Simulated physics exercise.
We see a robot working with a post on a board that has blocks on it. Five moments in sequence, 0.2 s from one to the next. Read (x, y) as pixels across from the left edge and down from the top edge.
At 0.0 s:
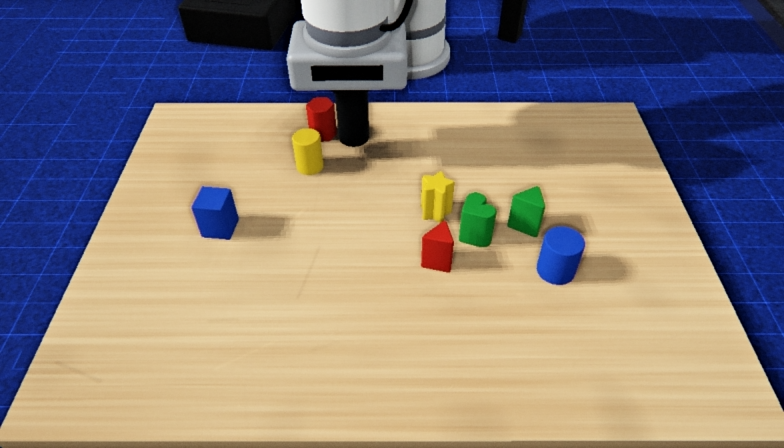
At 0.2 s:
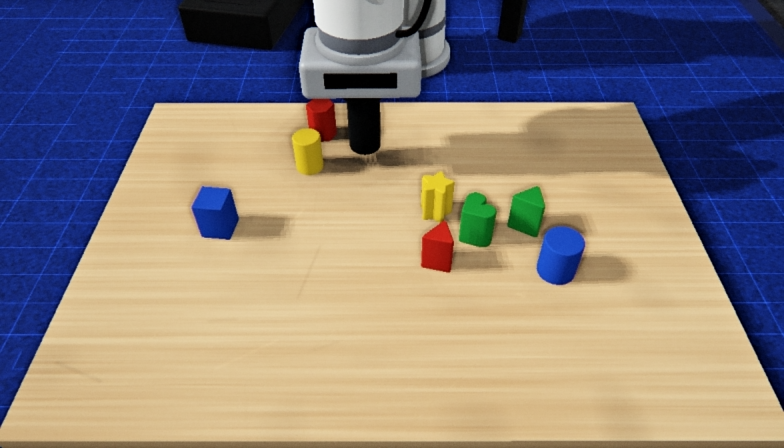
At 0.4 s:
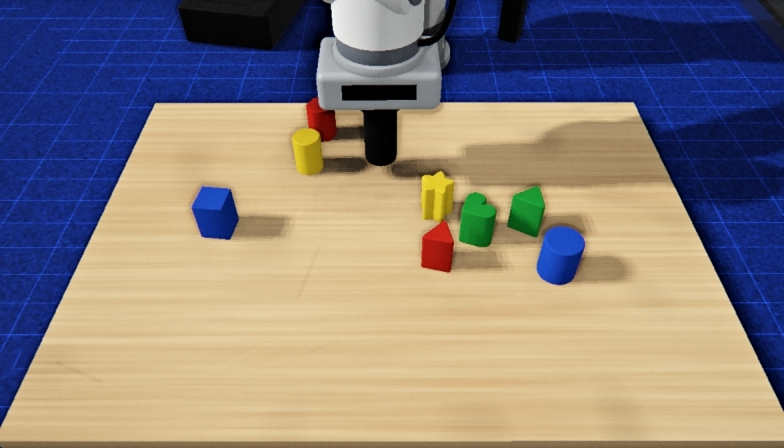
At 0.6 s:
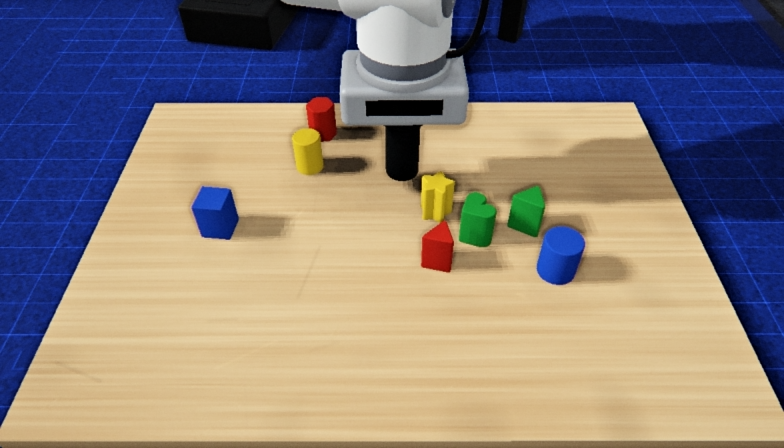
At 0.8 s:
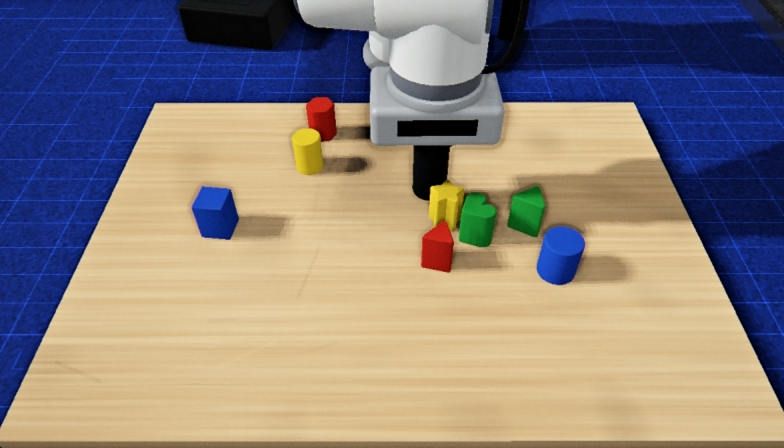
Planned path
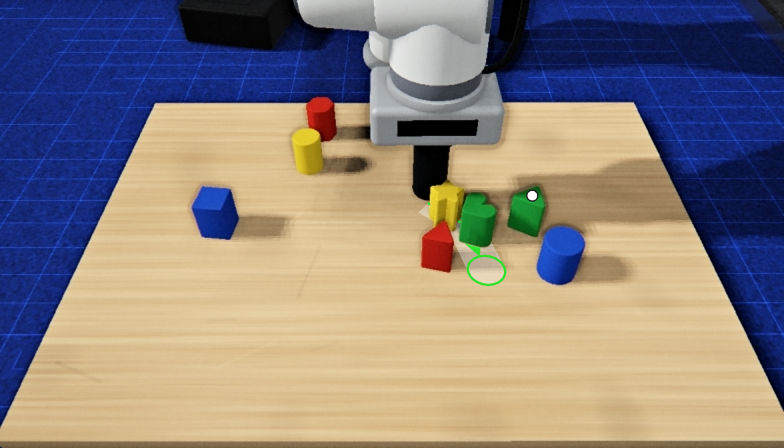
The clip opens on a robot arm holding a black post near red and yellow cylinders, on a wooden board scattered with colored blocks. The post moves right and toward the viewer while the blocks stay still, then meets the yellow star-shaped block and nudges it slightly right, close to the green heart block.
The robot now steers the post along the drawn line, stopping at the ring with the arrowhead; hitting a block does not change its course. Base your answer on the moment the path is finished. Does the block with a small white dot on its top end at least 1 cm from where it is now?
No, that is not what happens.
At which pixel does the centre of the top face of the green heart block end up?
Its top face will be centred at roughly (552, 264).
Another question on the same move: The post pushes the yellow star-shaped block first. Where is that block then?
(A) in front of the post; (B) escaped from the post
A: In front of the post.
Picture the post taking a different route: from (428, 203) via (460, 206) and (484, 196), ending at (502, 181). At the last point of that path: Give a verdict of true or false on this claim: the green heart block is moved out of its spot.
That statement is accurate.
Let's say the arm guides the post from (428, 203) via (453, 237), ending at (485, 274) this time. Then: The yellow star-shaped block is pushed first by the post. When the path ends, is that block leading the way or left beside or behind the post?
Before the post.
The drawn path runs from (428, 203) by way of (456, 219) and (473, 243) to (486, 270); the dot is on the green triangle.
On the path given first. One third of the way, post at (458, 207); yellow star-shaped block at (475, 208); green heart block at (502, 221).
Two thirds of the way, post at (475, 231); yellow star-shaped block at (498, 234); green heart block at (527, 244).
At the end, post at (489, 258); yellow star-shaped block at (518, 259); green heart block at (552, 264); green triangle not moved.
